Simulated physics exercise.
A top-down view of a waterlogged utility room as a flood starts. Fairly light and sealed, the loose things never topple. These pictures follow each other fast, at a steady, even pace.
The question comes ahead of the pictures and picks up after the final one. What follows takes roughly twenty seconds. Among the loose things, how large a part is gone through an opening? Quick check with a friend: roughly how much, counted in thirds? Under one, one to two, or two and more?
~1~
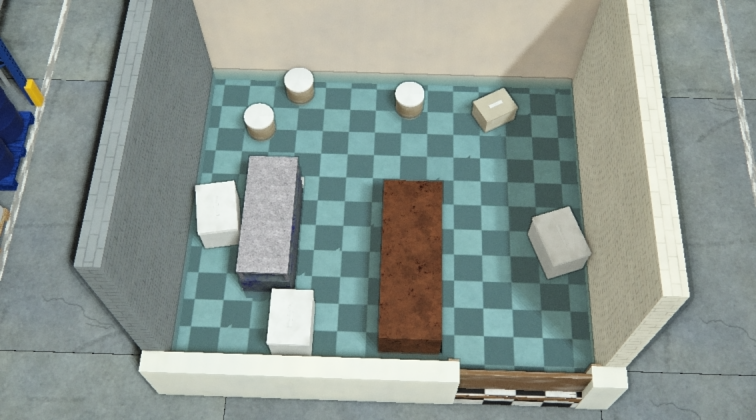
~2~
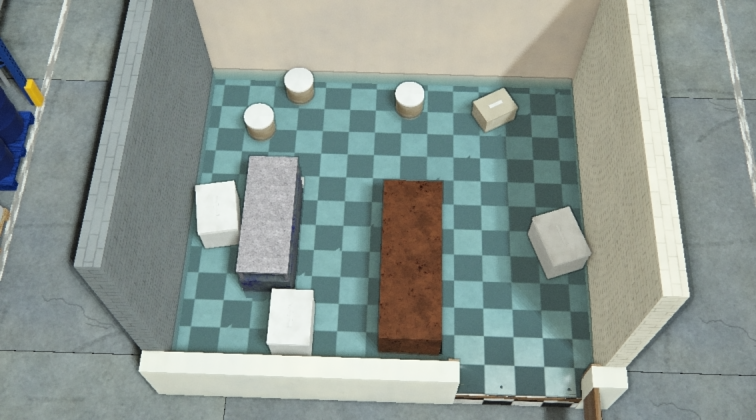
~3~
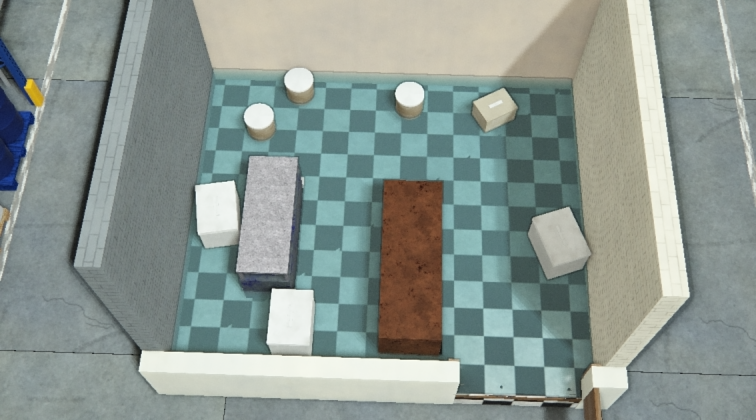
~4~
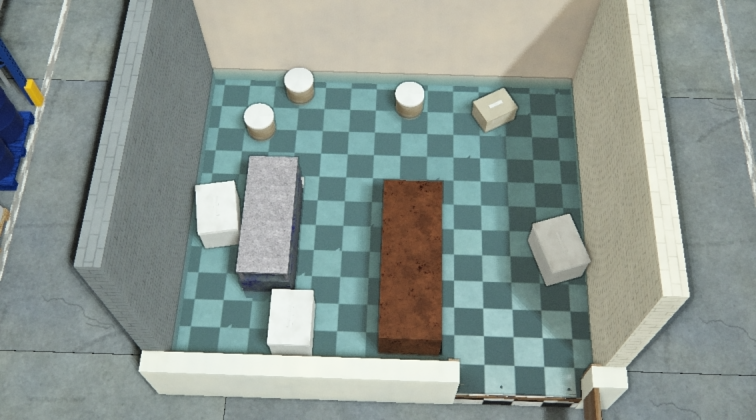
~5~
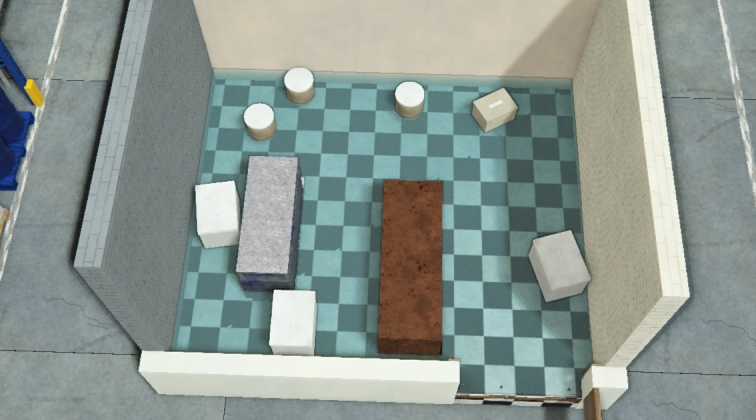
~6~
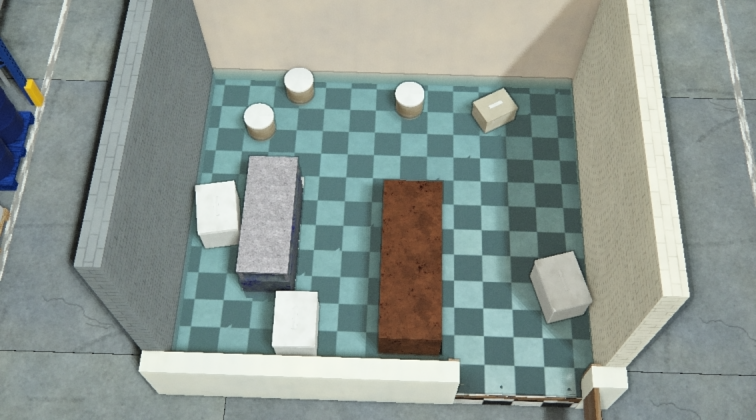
It falls in the central third.
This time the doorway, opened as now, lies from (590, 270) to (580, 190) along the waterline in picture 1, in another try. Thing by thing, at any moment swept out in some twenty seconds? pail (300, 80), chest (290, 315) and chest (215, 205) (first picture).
Object by object: Never exits, never exits, never exits.
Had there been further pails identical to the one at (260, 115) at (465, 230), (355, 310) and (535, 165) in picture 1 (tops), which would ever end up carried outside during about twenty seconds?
Outcomes in turn are expelled, not expelled, expelled.
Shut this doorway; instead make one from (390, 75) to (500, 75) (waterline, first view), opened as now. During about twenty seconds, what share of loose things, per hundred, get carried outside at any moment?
Close to 70 percent, more or less.
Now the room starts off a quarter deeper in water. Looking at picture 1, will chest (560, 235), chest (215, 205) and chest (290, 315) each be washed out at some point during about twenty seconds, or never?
Taking them in order: Leaves the room; remains in the room; remains in the room.
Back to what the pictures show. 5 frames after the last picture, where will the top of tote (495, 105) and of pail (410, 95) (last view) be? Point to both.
They end up close to (517, 139) and close to (434, 106).
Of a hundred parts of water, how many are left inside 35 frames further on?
I'd put it close to 42 percent.
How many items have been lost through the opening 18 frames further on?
Total: 1.
A moment on, 1 of 7 are out; 6 afloat.
Next, 1 of 7 are out; 6 afloat.
Later, 3 of 7 are out; 4 afloat.
In the end, 3 of 7 are out; 4 afloat.
